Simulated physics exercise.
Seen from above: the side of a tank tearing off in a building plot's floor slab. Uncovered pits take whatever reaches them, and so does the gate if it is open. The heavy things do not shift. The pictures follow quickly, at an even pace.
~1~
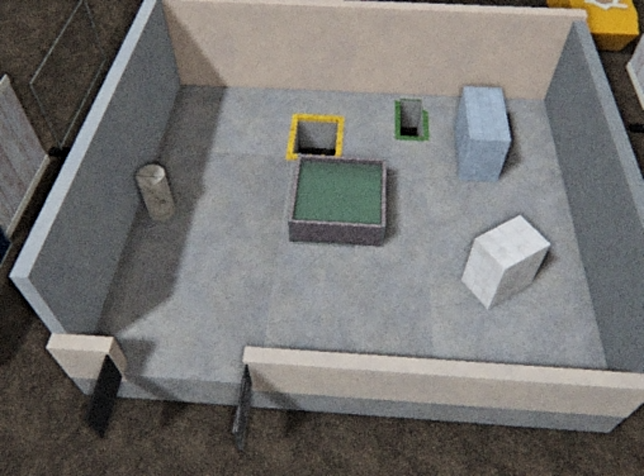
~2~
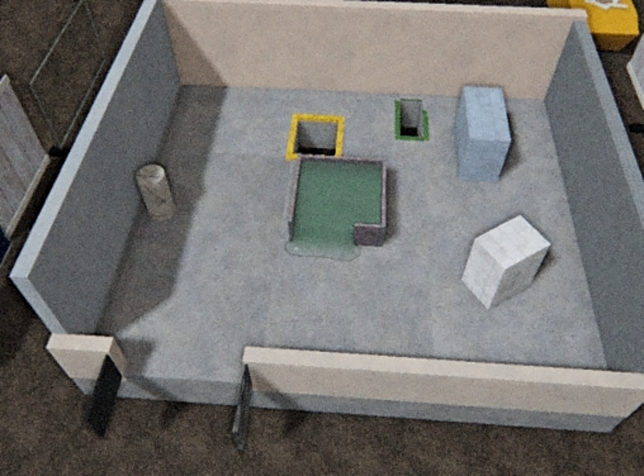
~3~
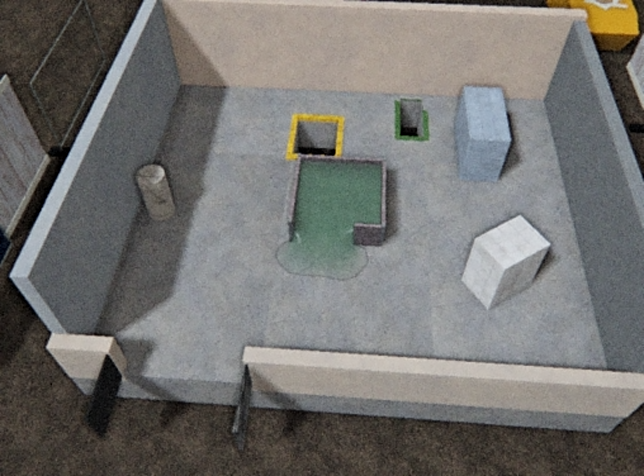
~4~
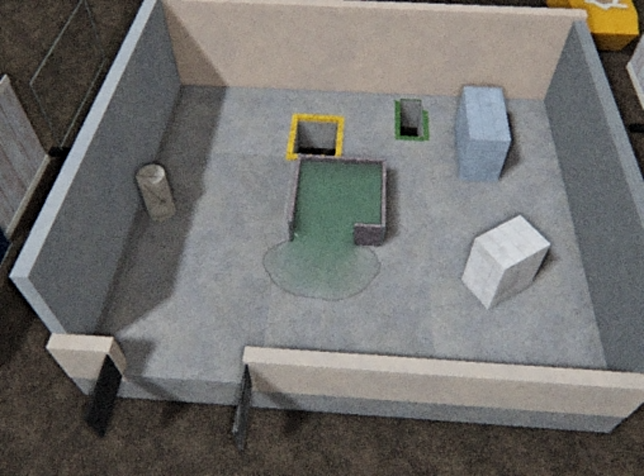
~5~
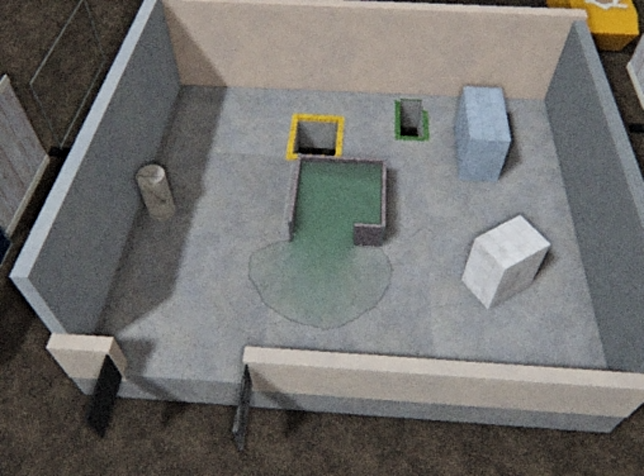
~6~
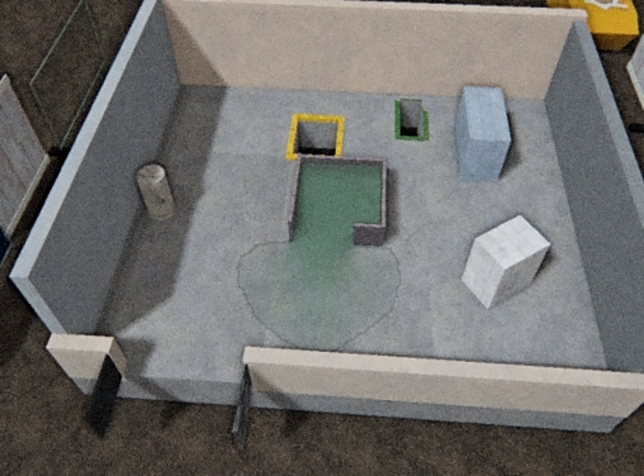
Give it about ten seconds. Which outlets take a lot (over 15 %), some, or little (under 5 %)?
The gate takes above 15 %; the green pit takes not even 5 %; the yellow pit takes not even 5 %.
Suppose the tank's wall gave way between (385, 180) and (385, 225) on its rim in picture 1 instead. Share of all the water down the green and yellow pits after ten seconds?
Roughly, in per cent: Green 8, yellow 0.
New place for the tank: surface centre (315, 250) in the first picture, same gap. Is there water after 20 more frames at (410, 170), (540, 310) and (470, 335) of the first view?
In turn: Free of water, flooded, wet.
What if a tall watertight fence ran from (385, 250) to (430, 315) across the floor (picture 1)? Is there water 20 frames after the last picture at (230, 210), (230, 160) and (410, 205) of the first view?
In that order: Dry, dry, dry.
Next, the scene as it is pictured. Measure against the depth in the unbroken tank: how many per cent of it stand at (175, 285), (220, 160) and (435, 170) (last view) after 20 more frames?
About 2, 0 and 0 per cent.
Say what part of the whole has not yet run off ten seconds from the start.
Some 68 per cent.
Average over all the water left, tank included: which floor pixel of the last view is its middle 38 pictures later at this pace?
Roughly at (348, 298).
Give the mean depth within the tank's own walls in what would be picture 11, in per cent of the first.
About 58 per cent.
A moment on, water covers 15 % of the floor; the gate 0 %, the green pit 0 %, the yellow pit 0 %.
Next, water covers 20 % of the floor; the gate 4 %, the green pit 0 %, the yellow pit 0 %.
Then, water covers 25 % of the floor; the gate 14 %, the green pit 0 %, the yellow pit 0 %.
Later, water covers 40 % of the floor; the gate 23 %, the green pit 0 %, the yellow pit 0 %.
In the end, water covers 50 % of the floor; the gate 31 %, the green pit 0 %, the yellow pit 0 %.
